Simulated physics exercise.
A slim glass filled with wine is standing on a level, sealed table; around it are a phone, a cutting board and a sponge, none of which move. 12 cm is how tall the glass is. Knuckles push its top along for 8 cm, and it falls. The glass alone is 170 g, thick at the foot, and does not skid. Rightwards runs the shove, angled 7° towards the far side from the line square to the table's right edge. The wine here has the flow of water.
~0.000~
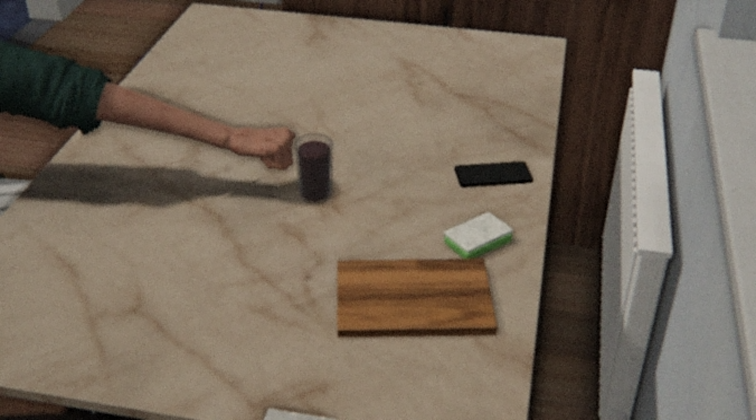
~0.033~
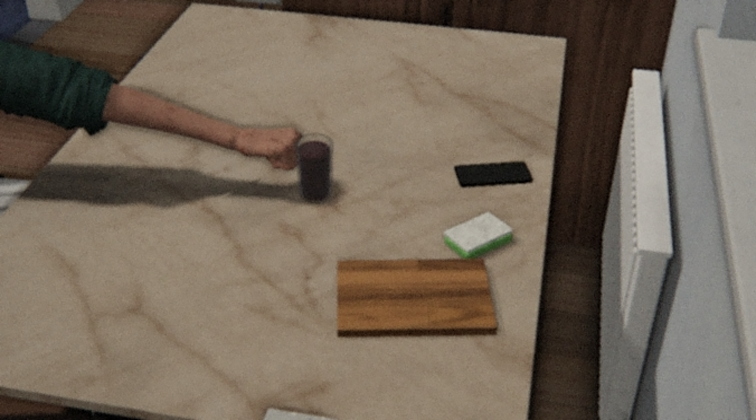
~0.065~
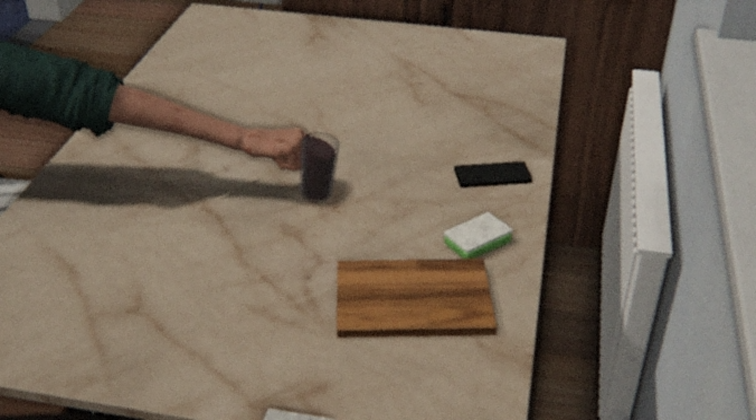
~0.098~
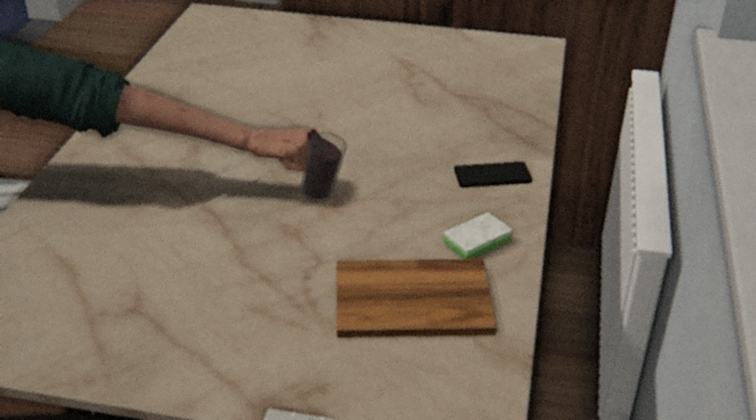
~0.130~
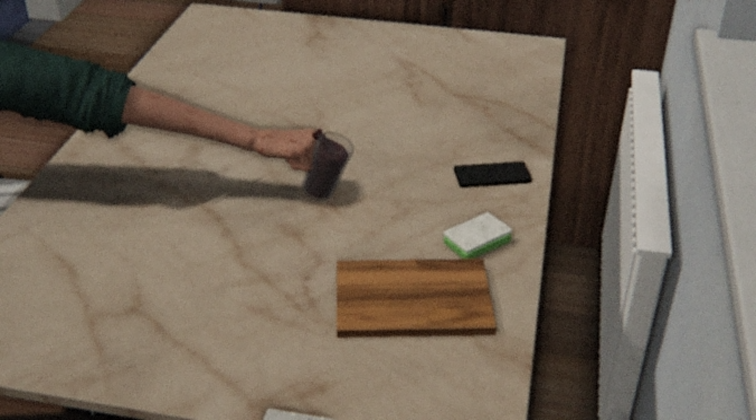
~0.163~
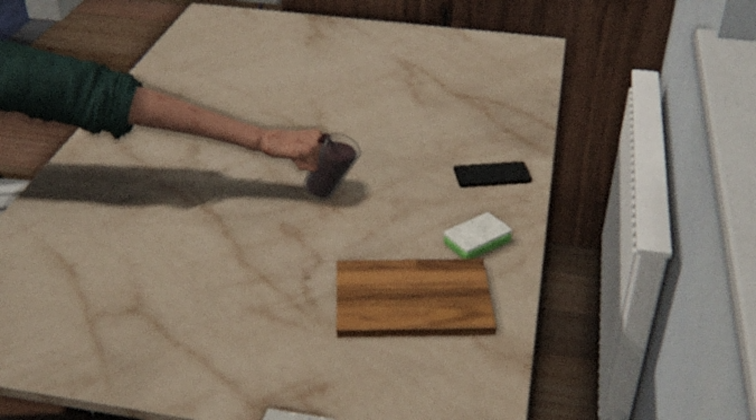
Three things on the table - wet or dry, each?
Phone: Wet; cutting board: Wet; sponge: Wet.
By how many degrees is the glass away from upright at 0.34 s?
It's tilted some 82° from upright.
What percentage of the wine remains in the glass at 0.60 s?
Share remaining: Around 28 %.
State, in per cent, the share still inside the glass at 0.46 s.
Roughly 50 per cent.
Then, 0.34 s in, the tilt is 82° and 89 per cent is in the glass, 0 has run off the table; wet so far, nothing.
Then, 0.46 s in, the tilt is 88° and 49 per cent is in the glass, 0 has run off the table; wet so far, phone, sponge.
Then, 0.60 s in, the tilt is 88° and 28 per cent is in the glass, 0 has run off the table; wet so far, phone, cutting board, sponge.
Then, 0.84 s in, the tilt is 88° and 15 per cent is in the glass, 16 has run off the table; wet so far, phone, cutting board, sponge.
Finally, 5 per cent is in the glass, 38 has run off the table; wet so far, phone, cutting board, sponge.
